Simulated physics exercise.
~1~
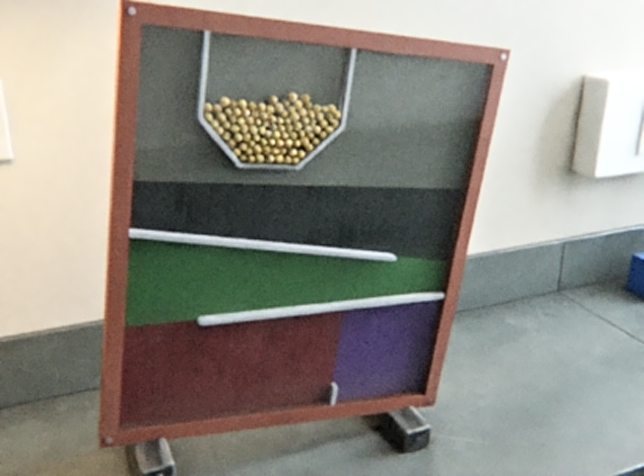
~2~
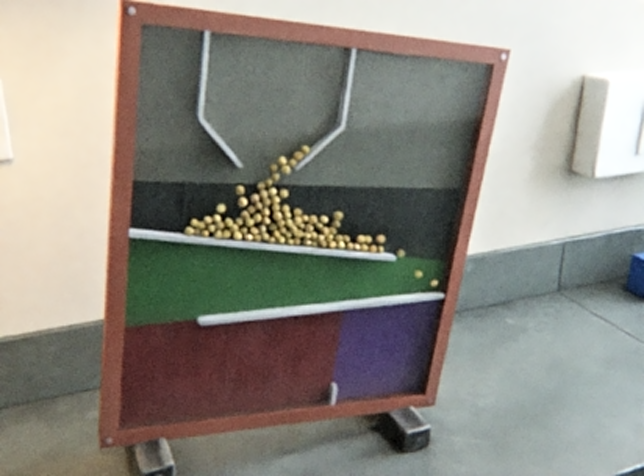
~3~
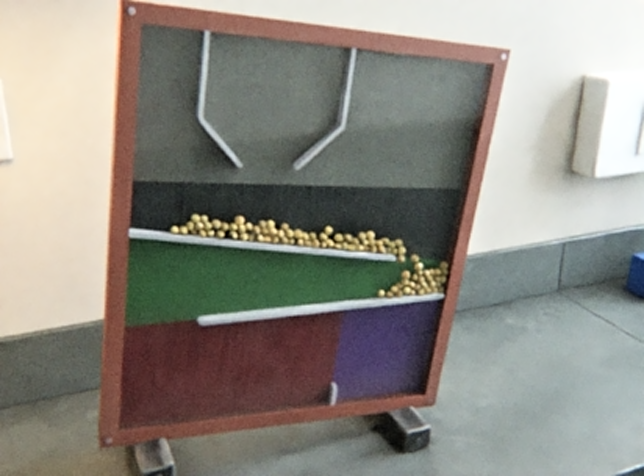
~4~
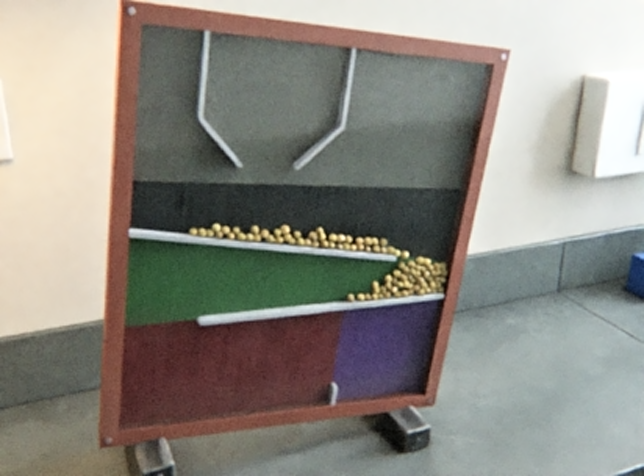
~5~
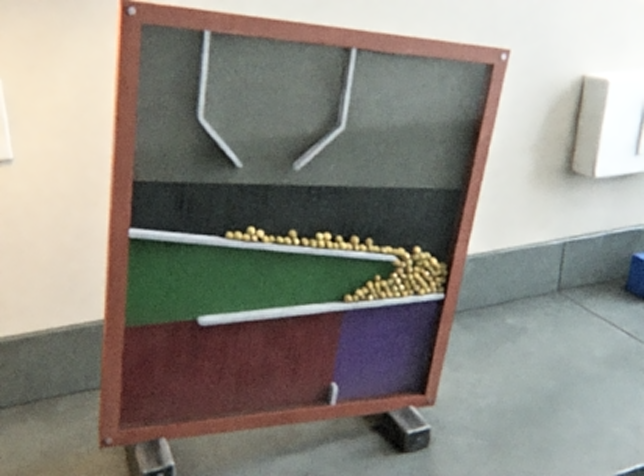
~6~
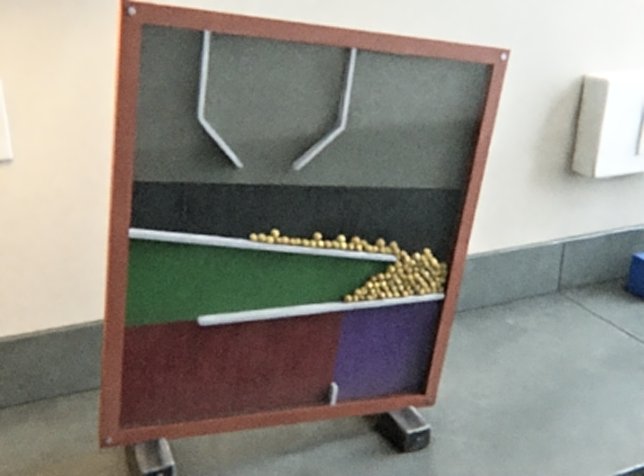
To begin with, a pile of golden beads sits in a grey hopper at the top of a reddish-brown framed case with painted sections. The hopper's bottom opens, and the beads pour down onto the upper sloping ledge, heaping over the black section as a few drop off its right end. The hopper empties, and the beads spread along the ledge and spill onto the lower ledge against the right side. There they pile up until the heap reaches the upper ledge's tip. The flow slows, leaving most beads in the green section, a thinner row in the black, and none in the red or purple.
